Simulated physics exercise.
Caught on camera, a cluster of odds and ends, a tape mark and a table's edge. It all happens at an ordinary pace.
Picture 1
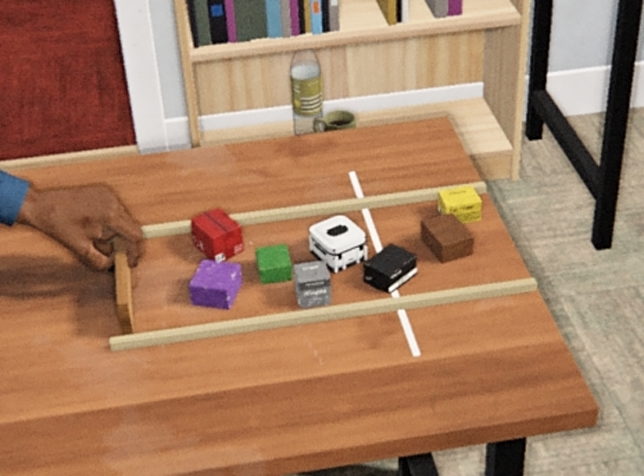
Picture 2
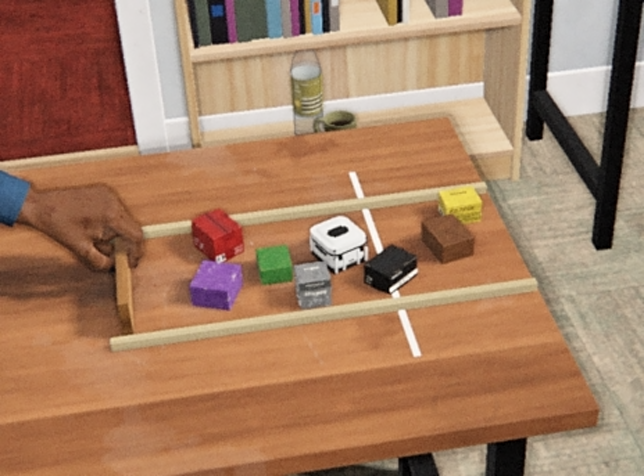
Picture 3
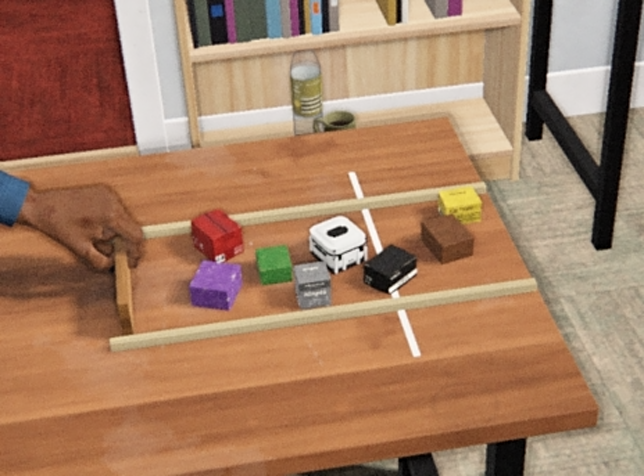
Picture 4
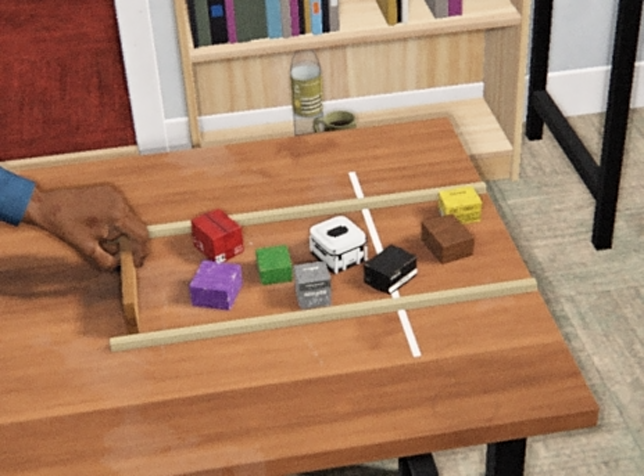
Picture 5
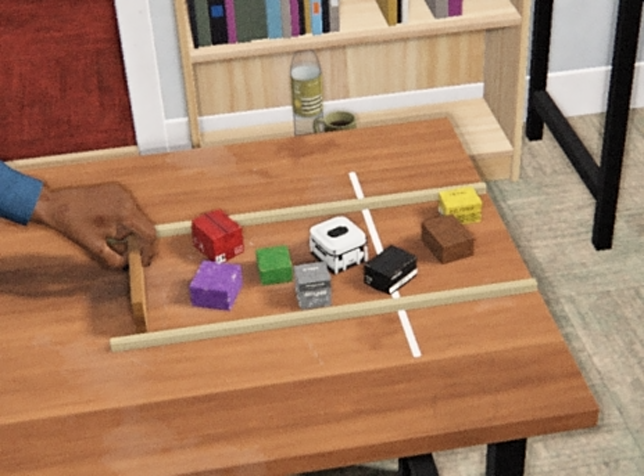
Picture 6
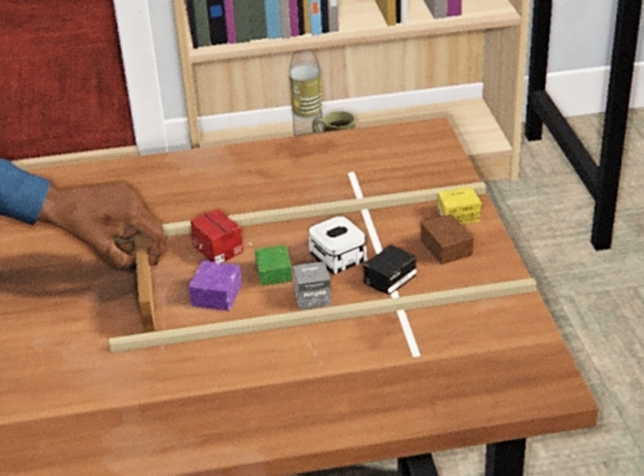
A hand slides a wooden board slightly right toward colored blocks, which stay still.
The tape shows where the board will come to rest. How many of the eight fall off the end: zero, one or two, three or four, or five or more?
In the end the number that fall off is zero.
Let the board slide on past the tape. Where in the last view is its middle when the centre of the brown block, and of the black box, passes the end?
At (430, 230) for the brown block; at (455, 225) for the black box.
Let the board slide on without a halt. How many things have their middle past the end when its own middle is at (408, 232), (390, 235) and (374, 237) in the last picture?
The counts: 1, 0 and 0.
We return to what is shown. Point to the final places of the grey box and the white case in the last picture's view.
Near (409, 279) and (433, 209).
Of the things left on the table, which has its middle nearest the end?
The yellow box.
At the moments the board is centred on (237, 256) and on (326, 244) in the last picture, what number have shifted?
First 3, then 7.
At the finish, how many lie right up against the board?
In contact: 3.
A little later, none off yet; yellow box at rest near (459, 206); brown block at rest near (447, 239); black box at rest near (390, 270).
Next, none off yet; yellow box at rest near (459, 206); brown block shifted a little near (463, 234); black box shifted about its own width near (418, 266).
When it is over, the number that fall off is zero.
